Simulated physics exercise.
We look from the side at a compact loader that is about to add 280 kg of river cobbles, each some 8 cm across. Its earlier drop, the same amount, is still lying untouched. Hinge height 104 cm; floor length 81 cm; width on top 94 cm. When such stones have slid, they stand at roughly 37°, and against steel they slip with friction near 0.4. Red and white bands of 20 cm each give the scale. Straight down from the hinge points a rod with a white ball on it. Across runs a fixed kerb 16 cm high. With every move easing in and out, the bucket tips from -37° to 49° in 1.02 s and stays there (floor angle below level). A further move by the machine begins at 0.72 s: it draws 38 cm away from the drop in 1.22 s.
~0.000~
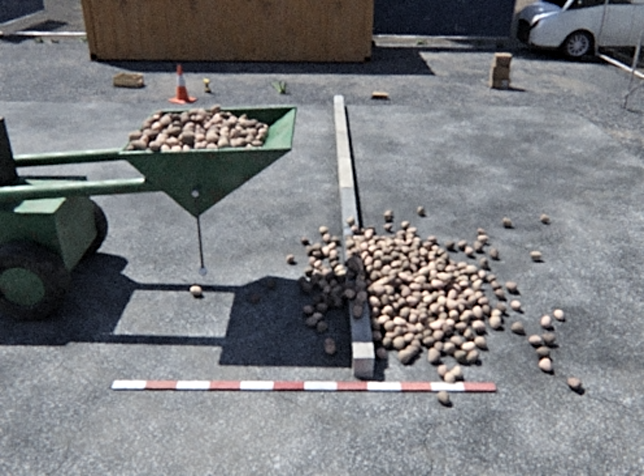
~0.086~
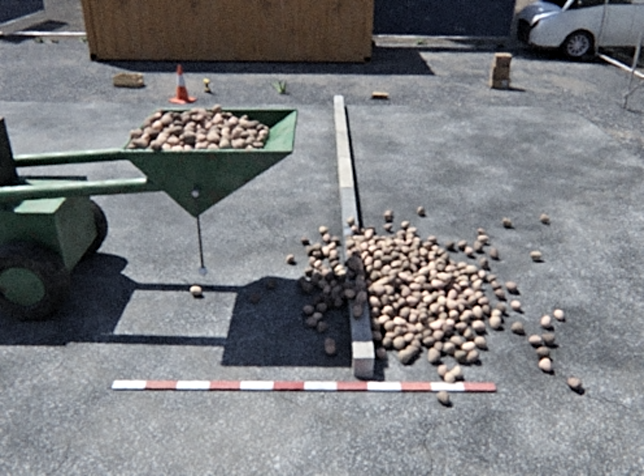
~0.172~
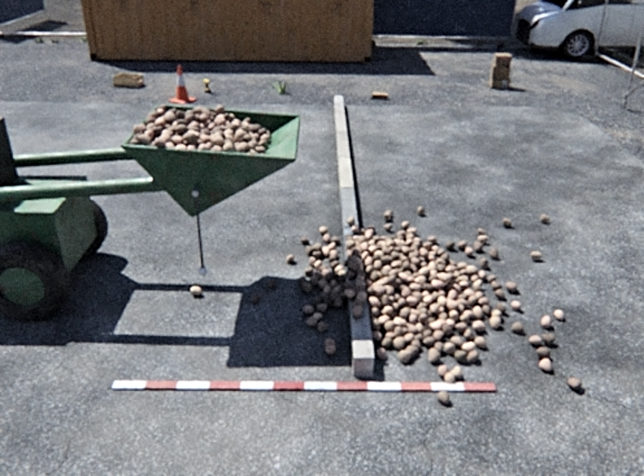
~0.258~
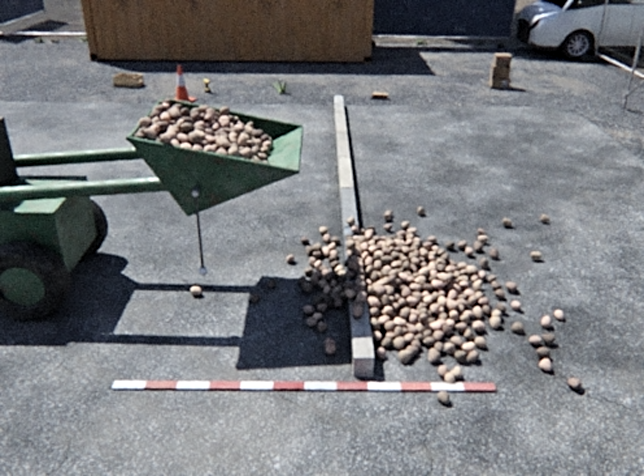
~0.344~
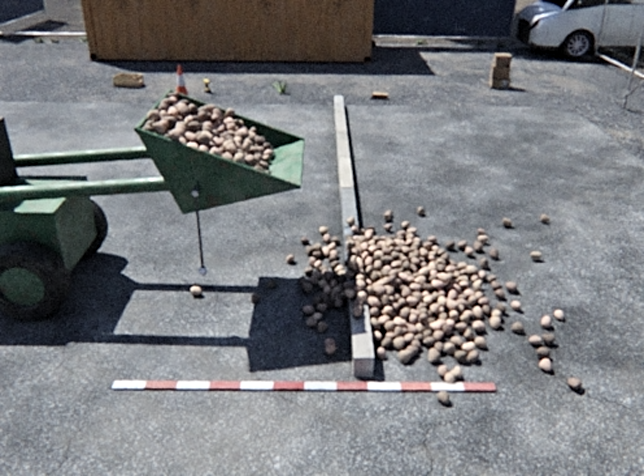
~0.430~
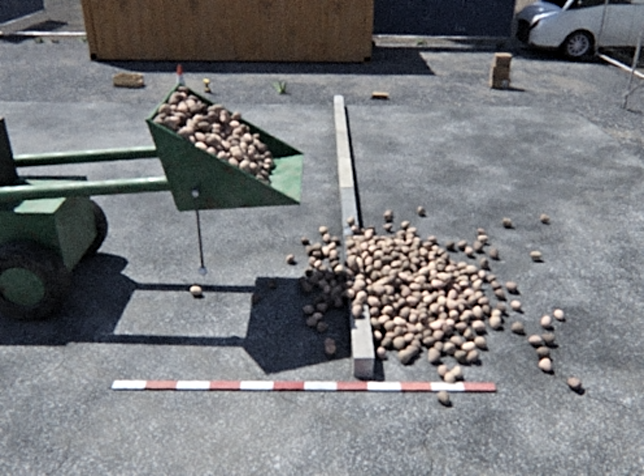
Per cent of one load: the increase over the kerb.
1 percent.
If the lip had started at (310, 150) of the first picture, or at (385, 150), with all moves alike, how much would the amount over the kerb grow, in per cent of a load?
Near 0 in a hundred, then near 50 in a hundred.
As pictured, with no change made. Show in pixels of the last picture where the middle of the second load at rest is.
Roughly pixel (290, 277) in the last view.
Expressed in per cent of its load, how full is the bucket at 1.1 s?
Around 30 per cent of the load is still inside.
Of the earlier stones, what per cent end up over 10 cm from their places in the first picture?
Roughly 5 percent.
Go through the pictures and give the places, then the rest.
In the first frame, the bucket is at -37°, its lip at (291, 149); the top of the load is at (188, 119). The earlier load is highest near (355, 254), 24 cm above ground level, 17 % on this side of the kerb, 83 % over the kerb.
The second frame shows lip at (292, 152), floor tilted -35°, highest stones at (182, 118); the stones move at 0.2 m/s on average.
The third frame shows lip at (295, 160), floor tilted -30°, highest stones at (170, 118); the stones move at 0.3 m/s on average.
The fourth frame shows lip at (299, 172), floor tilted -23°, highest stones at (168, 111); the stones move at 0.4 m/s on average.
The fifth frame shows lip at (301, 187), floor tilted -14°, highest stones at (174, 105); the stones move at 0.4 m/s on average.
In the sixth frame, the bucket is at -4°, its lip at (300, 204); the top of the load is at (182, 101); the stones move at 0.5 m/s on average.
After 0.8 s the floor is at 35°; in per cent of one load, 100 in the bucket, 17 on this side of the kerb, 83 over the kerb; the foremost stones are at (539, 285).
After 1.1 s the floor is at 49°; in per cent of one load, 28 in the bucket, 89 on this side of the kerb, 83 over the kerb; the foremost stones are at (539, 285).
After 2.4 s the floor is at 49°; in per cent of one load, 0 in the bucket, 116 on this side of the kerb, 84 over the kerb; the foremost stones are at (539, 285).
After 4.8 s the floor is at 49°; in per cent of one load, 0 in the bucket, 116 on this side of the kerb, 84 over the kerb; the foremost stones are at (539, 285). Net gain over the kerb, 1.
